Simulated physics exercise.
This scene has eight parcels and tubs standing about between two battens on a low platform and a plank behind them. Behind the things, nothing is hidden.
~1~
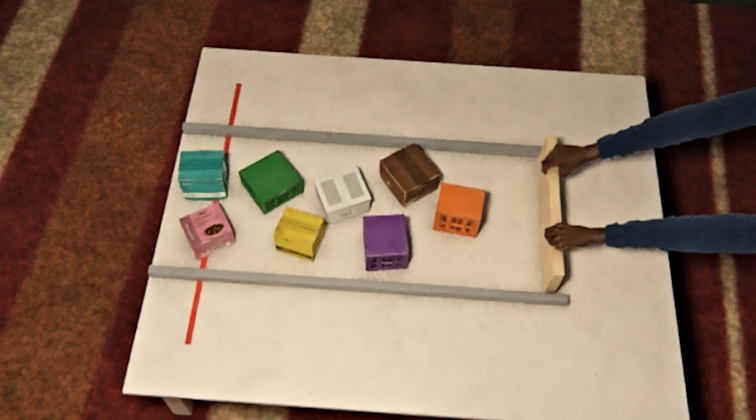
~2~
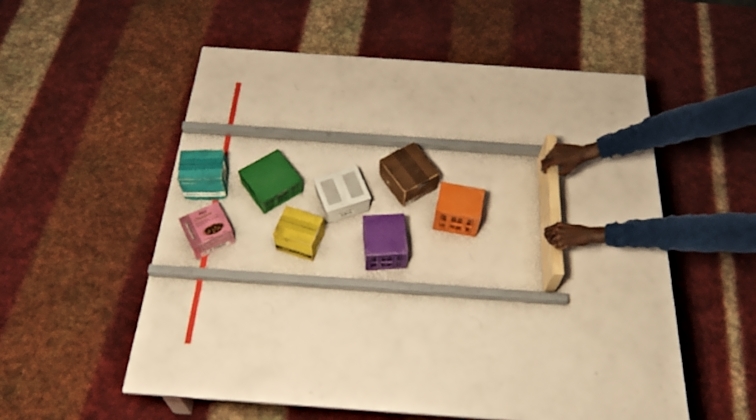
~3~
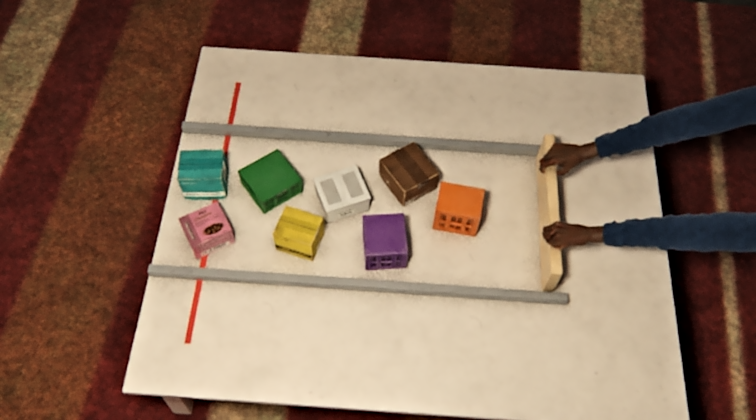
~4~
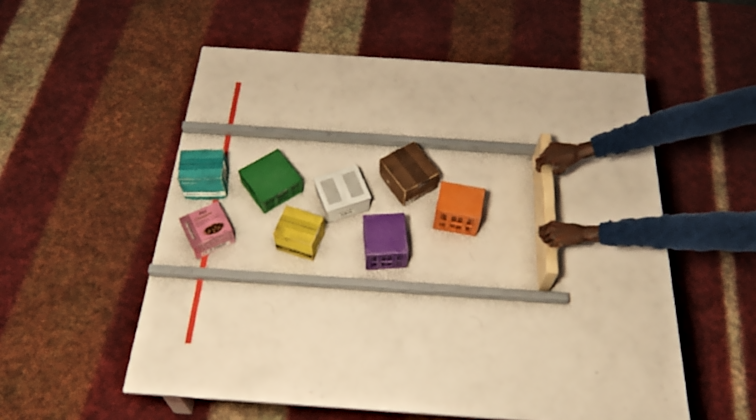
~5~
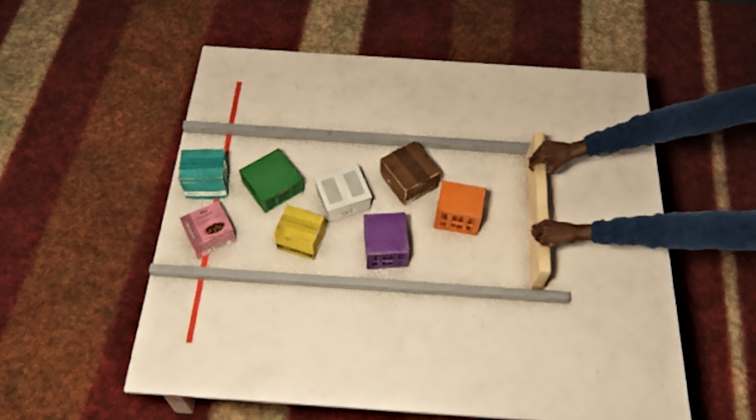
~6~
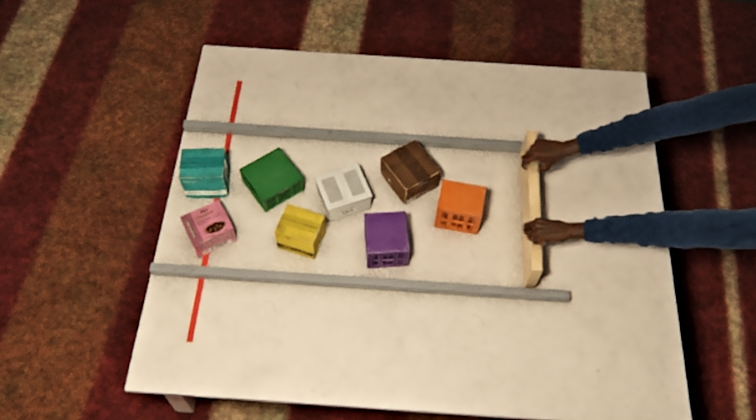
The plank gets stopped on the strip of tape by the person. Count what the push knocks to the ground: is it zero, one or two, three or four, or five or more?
I foresee five or more drops here.
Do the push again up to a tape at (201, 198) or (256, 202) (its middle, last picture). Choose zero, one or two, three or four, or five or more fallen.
More than four; three to four.
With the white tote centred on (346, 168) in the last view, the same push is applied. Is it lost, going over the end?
From that spot it ends up off.
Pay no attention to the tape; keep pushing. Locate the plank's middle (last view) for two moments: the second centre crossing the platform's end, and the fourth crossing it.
Near (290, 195) first, near (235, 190) second.
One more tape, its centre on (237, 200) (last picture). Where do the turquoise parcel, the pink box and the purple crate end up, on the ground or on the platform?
First, the turquoise parcel takes the fall; next, the pink box takes the fall; last, the purple crate is safe.
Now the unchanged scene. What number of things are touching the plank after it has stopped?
In total, 3.
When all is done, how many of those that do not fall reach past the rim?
0 overhanging.
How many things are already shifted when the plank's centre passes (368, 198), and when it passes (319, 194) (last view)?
By then 7, and later 8.
Soon after, none off yet; turquoise parcel at rest near (205, 173); pink box at rest near (209, 229); green crate at rest near (272, 179).
After that, none off yet; turquoise parcel displaced a little near (180, 173); pink box at rest near (209, 229); green crate displaced about its own width near (235, 172).
And then, one off so far; turquoise parcel off the edge near (146, 246); pink box displaced about its own width near (165, 225); green crate displaced well along near (166, 155).
In the end, the number that fall off is five or more; gone, white tote, yellow box, green crate, pink box and turquoise parcel.
